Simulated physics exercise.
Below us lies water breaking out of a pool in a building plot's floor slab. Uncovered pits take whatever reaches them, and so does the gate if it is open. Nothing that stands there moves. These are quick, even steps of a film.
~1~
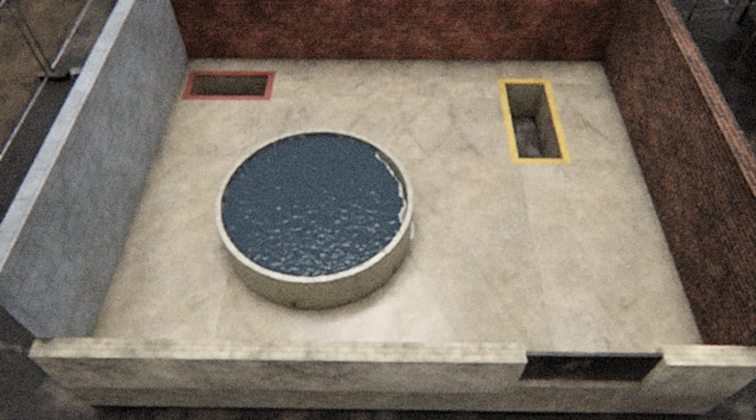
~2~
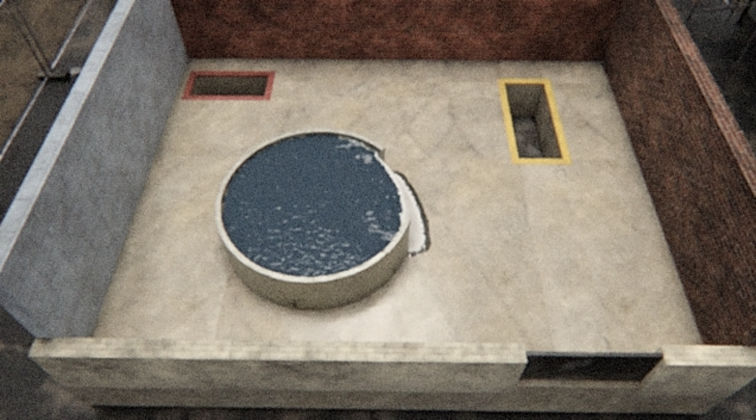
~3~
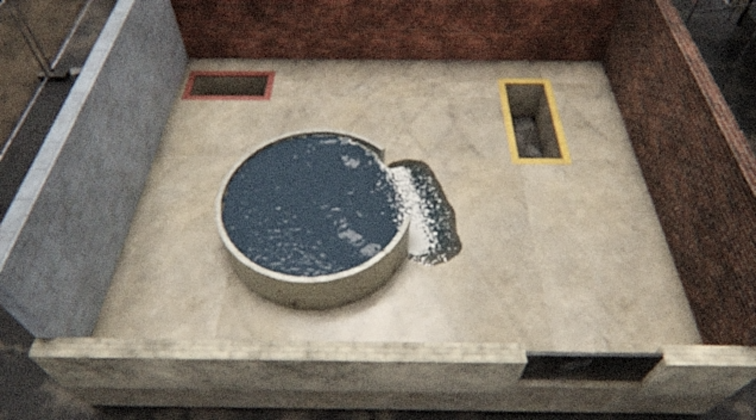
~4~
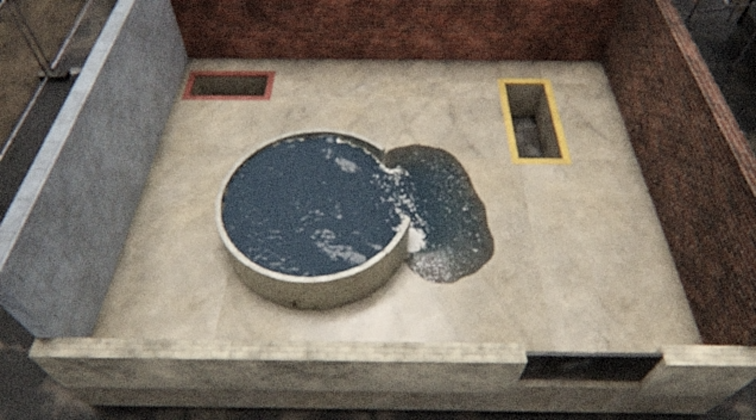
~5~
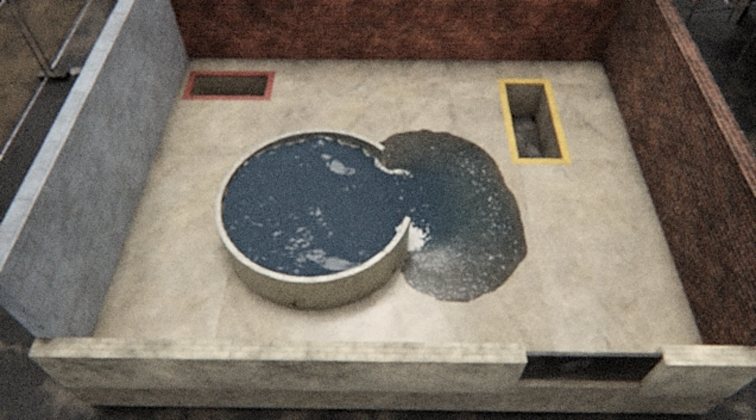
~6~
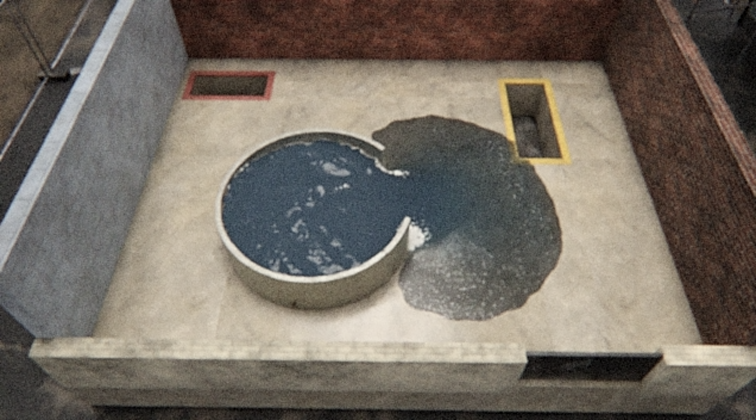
Water broke out through a gap in the right side of a round pool and spread across the pale floor in a widening dark puddle, reaching the edge of the yellow-framed opening.
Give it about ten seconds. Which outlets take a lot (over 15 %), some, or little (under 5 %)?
One by one: The gate takes not even 5 %; the red pit takes not even 5 %; the yellow pit takes above 15 %.
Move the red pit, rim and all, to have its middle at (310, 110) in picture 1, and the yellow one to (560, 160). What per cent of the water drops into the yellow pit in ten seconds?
Parts in a hundred: Yellow 50.
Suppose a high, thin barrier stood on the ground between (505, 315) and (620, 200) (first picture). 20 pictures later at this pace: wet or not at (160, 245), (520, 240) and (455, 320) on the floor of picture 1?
In turn: No water, wet, awash.
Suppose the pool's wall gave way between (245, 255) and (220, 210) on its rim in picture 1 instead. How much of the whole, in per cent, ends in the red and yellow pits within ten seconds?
Parts in a hundred: Red 20, yellow 4.
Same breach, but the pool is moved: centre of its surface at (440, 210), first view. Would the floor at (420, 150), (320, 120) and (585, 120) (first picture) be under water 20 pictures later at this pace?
In turn: Not flooded, not flooded, awash.
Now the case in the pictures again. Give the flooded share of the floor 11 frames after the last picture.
Some 40 per cent.
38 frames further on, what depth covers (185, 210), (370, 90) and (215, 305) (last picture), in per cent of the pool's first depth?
In that order: 0, 2 and 0 per cent.
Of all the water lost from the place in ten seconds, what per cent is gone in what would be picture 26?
Close to 40 %.
A moment on, water covers 35 % of the floor; the gate 0 %, the red pit 0 %, the yellow pit 3 %.
Next, water covers 40 % of the floor; the gate 0 %, the red pit 0 %, the yellow pit 8 %.
Then, water covers 45 % of the floor; the gate 0 %, the red pit 0 %, the yellow pit 16 %.
Later, water covers 60 % of the floor; the gate 0 %, the red pit 0 %, the yellow pit 28 %.
In the end, water covers 85 % of the floor; the gate 0 %, the red pit 0 %, the yellow pit 42 %.
